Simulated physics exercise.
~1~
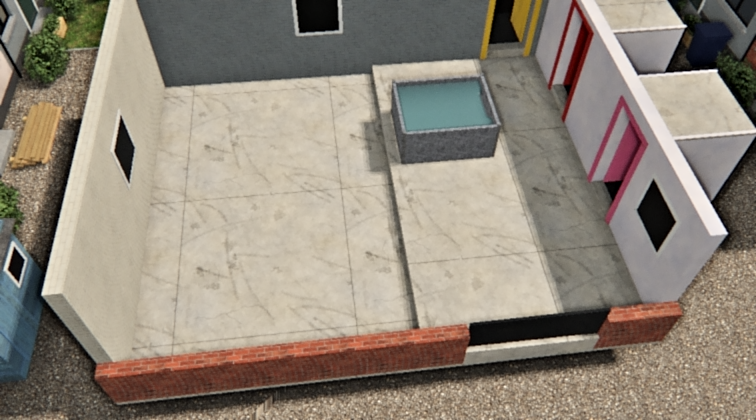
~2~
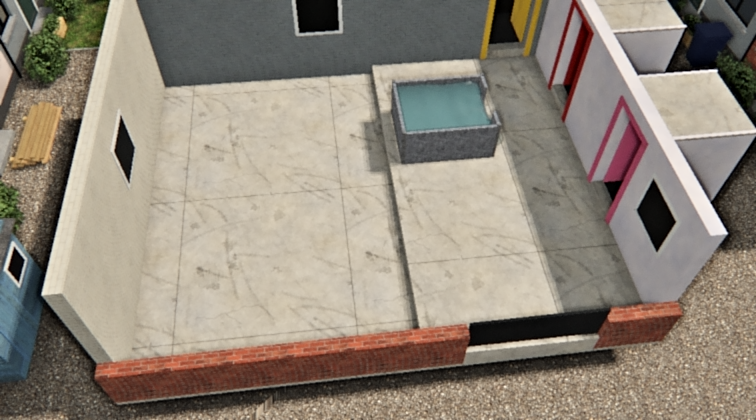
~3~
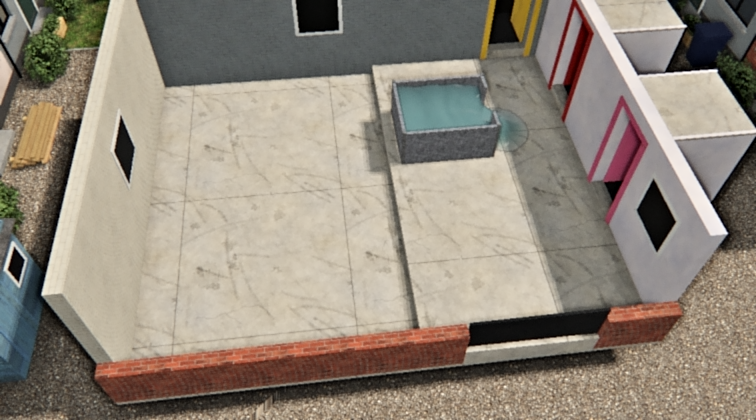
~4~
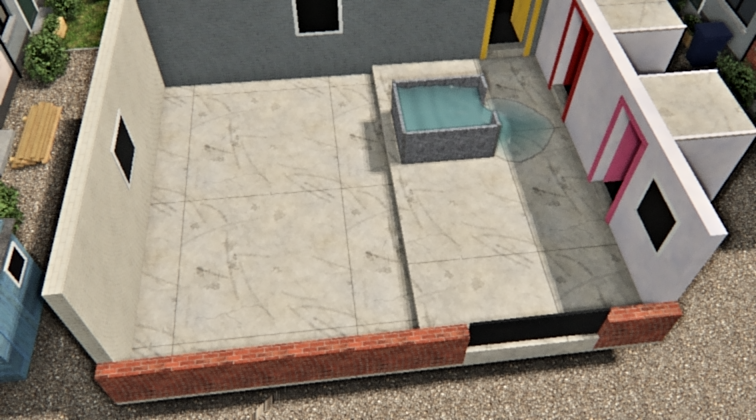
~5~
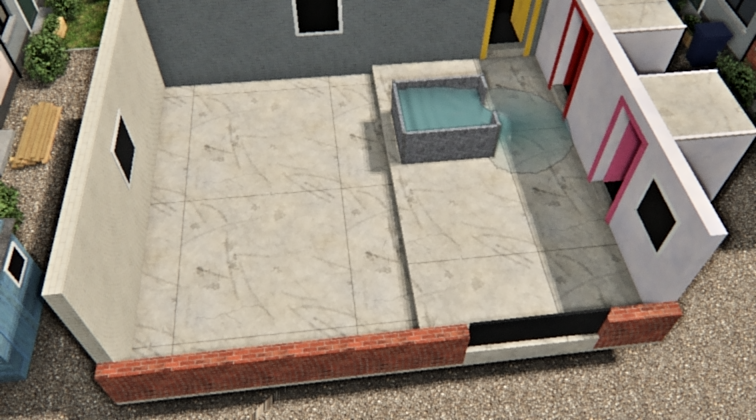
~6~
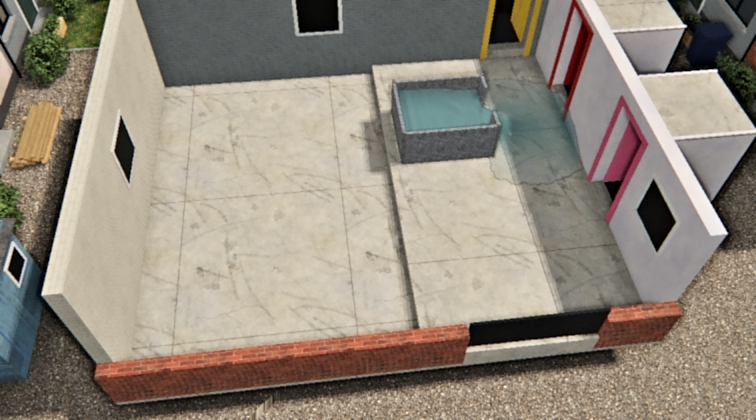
Water pouring from the right side of a raised stone tank, spreading across the grey strip of a walled, stepped court.
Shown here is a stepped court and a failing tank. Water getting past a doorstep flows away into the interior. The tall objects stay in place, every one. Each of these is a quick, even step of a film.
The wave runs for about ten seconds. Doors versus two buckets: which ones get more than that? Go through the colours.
At the end, yellow door: Never surpasses it; pink door: Surpasses it; red door: Surpasses it.
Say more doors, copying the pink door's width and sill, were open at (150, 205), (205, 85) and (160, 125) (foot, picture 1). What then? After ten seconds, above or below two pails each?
Taken in sequence, they go: Not exceeded, not exceeded, not exceeded.
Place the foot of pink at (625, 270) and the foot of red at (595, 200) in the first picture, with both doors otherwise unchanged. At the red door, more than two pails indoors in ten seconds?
Result for red: It comes in under it.
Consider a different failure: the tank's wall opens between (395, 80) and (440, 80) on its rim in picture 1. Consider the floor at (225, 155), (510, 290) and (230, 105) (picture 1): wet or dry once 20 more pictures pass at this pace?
Point by point: Soaked; unwetted; soaked.
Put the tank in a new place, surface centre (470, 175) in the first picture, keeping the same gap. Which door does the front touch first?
Door: The pink one.
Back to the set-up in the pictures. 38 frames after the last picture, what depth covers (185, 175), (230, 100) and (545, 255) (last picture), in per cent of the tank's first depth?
The depths come to near 0, 2 and 2 per cent respectively.
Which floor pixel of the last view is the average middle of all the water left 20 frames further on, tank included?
Near pixel (492, 145).
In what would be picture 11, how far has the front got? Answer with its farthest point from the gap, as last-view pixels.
I'd say around (604, 232).
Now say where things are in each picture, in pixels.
The first frame shows still water in the water tank at (444, 106).
In the second frame, the front is at a hidden place, out from the gap at (484, 121).
In the third frame, water pours out at (484, 121) and has run to (519, 120).
In the fourth frame, the front is at (549, 124), out from the gap at (484, 122).
In the fifth frame, the front is at (557, 108), out from the gap at (484, 122).
In the sixth frame, water pours out at (484, 121) and has run to (549, 89).
A moment on, water covers 10 % of the floor; the yellow door wet at the sill, nothing in, the pink door wet at the sill, nothing in, the red door over two buckets in.
Next, water covers 15 % of the floor; the yellow door under two buckets in, the pink door under two buckets in, the red door far over two buckets in.
Then, water covers 30 % of the floor; the yellow door under two buckets in, the pink door over two buckets in, the red door far over two buckets in.
Later, water covers 50 % of the floor; the yellow door under two buckets in, the pink door over two buckets in, the red door far over two buckets in.
In the end, water covers 85 % of the floor; the yellow door under two buckets in, the pink door over two buckets in, the red door far over two buckets in.
